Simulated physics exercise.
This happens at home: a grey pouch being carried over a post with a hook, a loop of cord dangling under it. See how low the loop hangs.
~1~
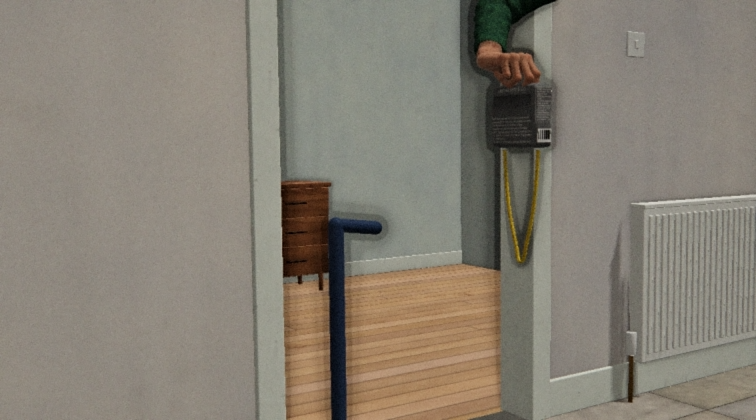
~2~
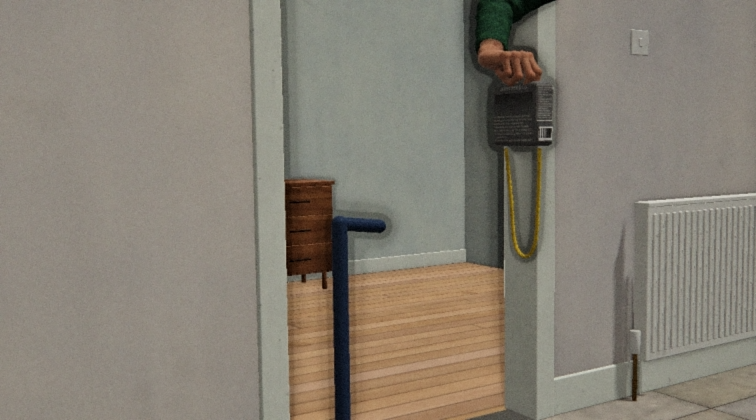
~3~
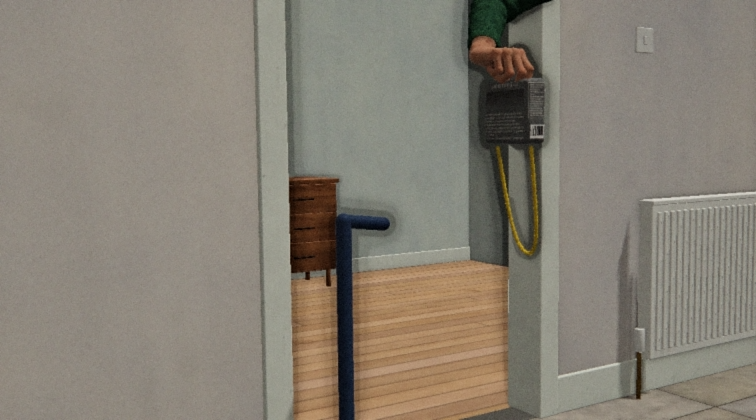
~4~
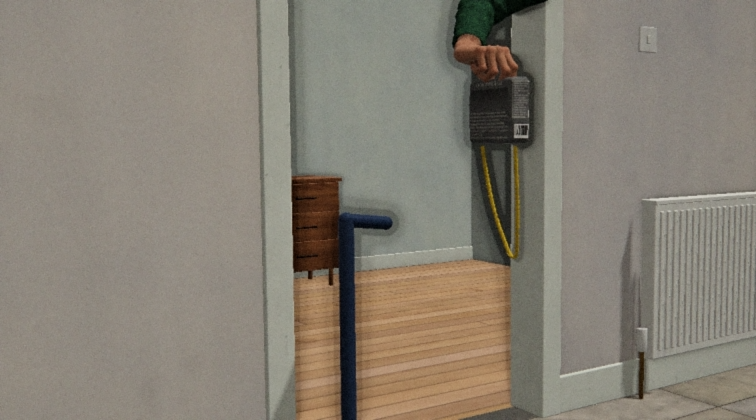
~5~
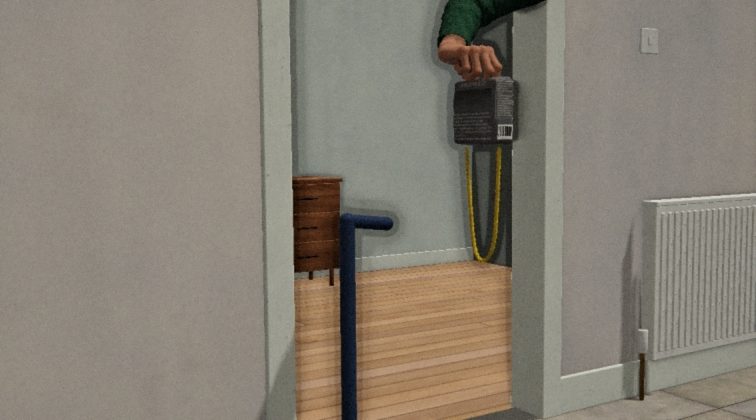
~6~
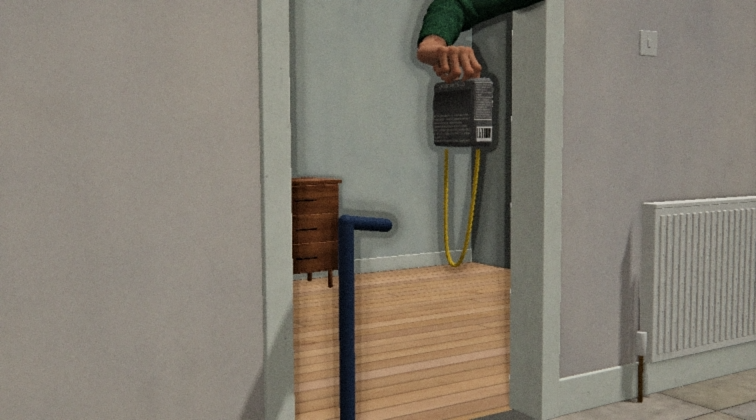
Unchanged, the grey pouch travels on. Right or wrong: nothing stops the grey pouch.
Wrong.
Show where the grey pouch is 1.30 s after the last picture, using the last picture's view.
Its middle is at roughly (298, 111).
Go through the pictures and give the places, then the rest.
In the first frame, grey pouch (521, 116); hook tip (375, 228).
In the second frame, grey pouch (522, 115); bottom of the loop (523, 256).
In the third frame, grey pouch (514, 112).
In the fourth frame, grey pouch (498, 111); bottom of the loop (512, 256).
In the fifth frame, grey pouch (483, 112).
In the sixth frame, grey pouch (462, 114); bottom of the loop (453, 265); hook tip (385, 225); hook points towards it, loop hangs below the hook.
Then, 0.68 s later than the last view, pouch nearing the post near (382, 112).
Then, 1.30 s later than the last view, pouch past the post near (299, 111).
Finally, pouch past the post near (257, 110); loop tight round the post, hand stopped. The grey pouch is jerked back by its loop.
